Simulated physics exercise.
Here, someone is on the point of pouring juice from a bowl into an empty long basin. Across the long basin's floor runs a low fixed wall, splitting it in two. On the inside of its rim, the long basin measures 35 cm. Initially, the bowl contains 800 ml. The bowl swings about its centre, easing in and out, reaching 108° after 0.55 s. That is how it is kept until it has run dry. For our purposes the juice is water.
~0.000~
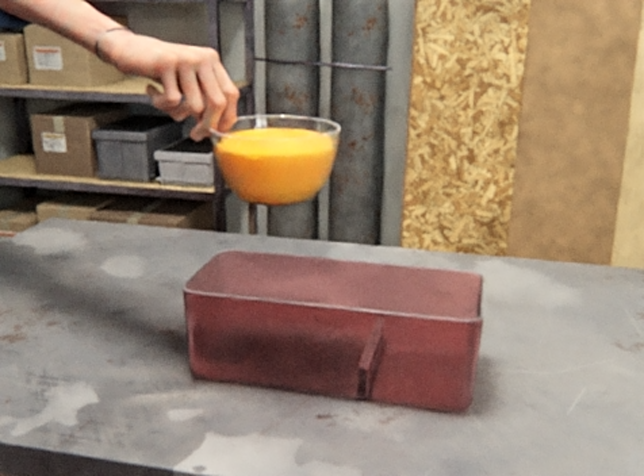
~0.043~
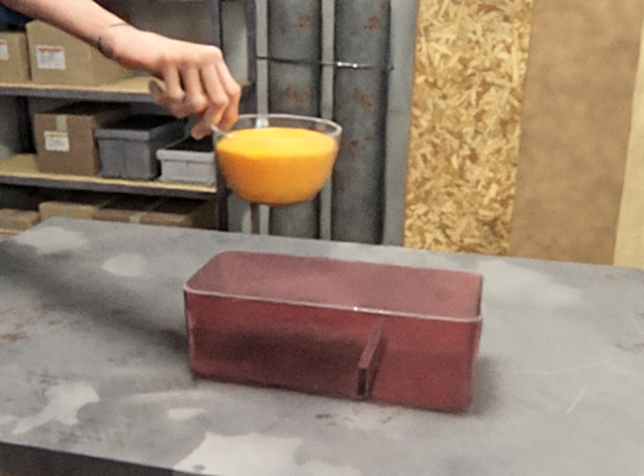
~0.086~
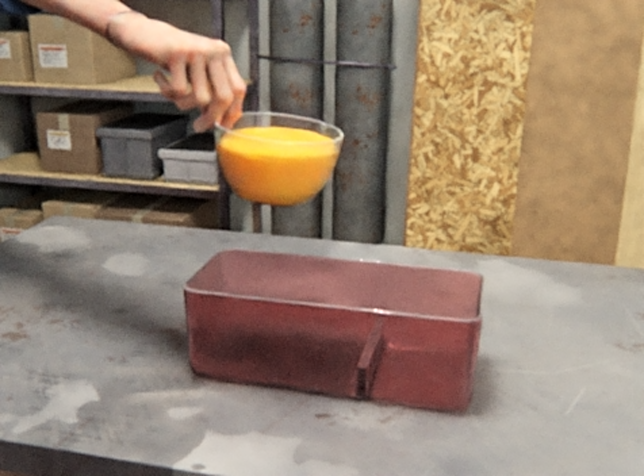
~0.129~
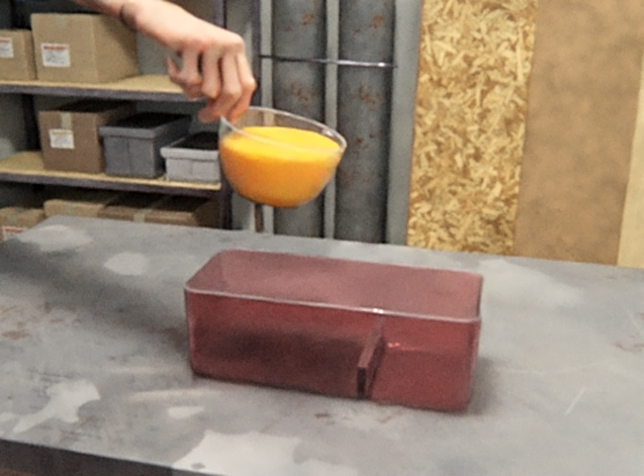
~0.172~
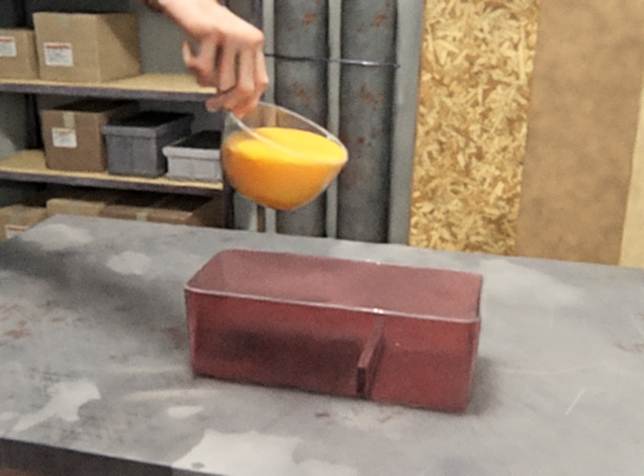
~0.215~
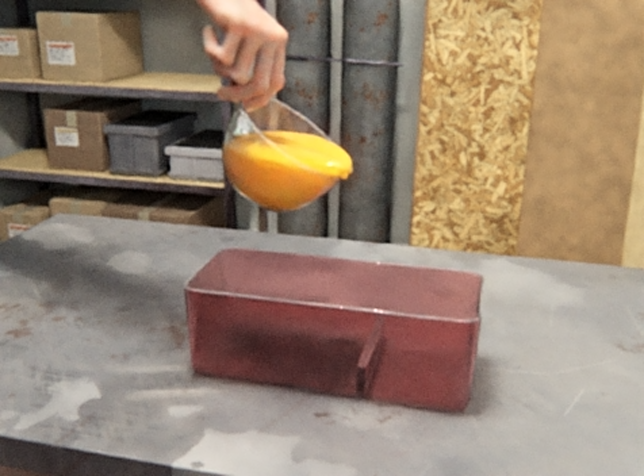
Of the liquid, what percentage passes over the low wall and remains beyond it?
The far part has about 42 per cent.
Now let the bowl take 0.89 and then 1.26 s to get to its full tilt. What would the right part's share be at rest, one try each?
Result: 60 per cent, then 70 per cent.
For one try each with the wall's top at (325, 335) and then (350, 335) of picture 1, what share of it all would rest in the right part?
Result: 85 per cent, then 65 per cent.
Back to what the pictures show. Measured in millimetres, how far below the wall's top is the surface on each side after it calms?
It's around 24 mm on the left side and around 18 mm on the right side.
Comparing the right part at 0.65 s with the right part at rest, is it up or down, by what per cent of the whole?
The right part's share shrinks by around 2 per cent.
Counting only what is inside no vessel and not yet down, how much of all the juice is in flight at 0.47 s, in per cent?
Near 44 per cent at that time.
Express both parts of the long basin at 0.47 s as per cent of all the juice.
About 7 left, 34 right.
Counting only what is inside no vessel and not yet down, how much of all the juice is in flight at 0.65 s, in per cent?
Around 12 percent of it is airborne.
After 0.47 s the tilt is 102° and 17 per cent is still to pour, 7 is left of the wall and 33 right of it.
After 0.65 s the tilt is 108° and 1 per cent is still to pour, 44 is left of the wall and 45 right of it.
After 0.84 s the tilt is 108° and 0 per cent is still to pour, 50 is left of the wall and 44 right of it.
After 1.05 s the tilt is 108° and 0 per cent is still to pour, 54 is left of the wall and 42 right of it.
In the end 54 per cent lies left of the wall, 42 right of it and 3 outside.
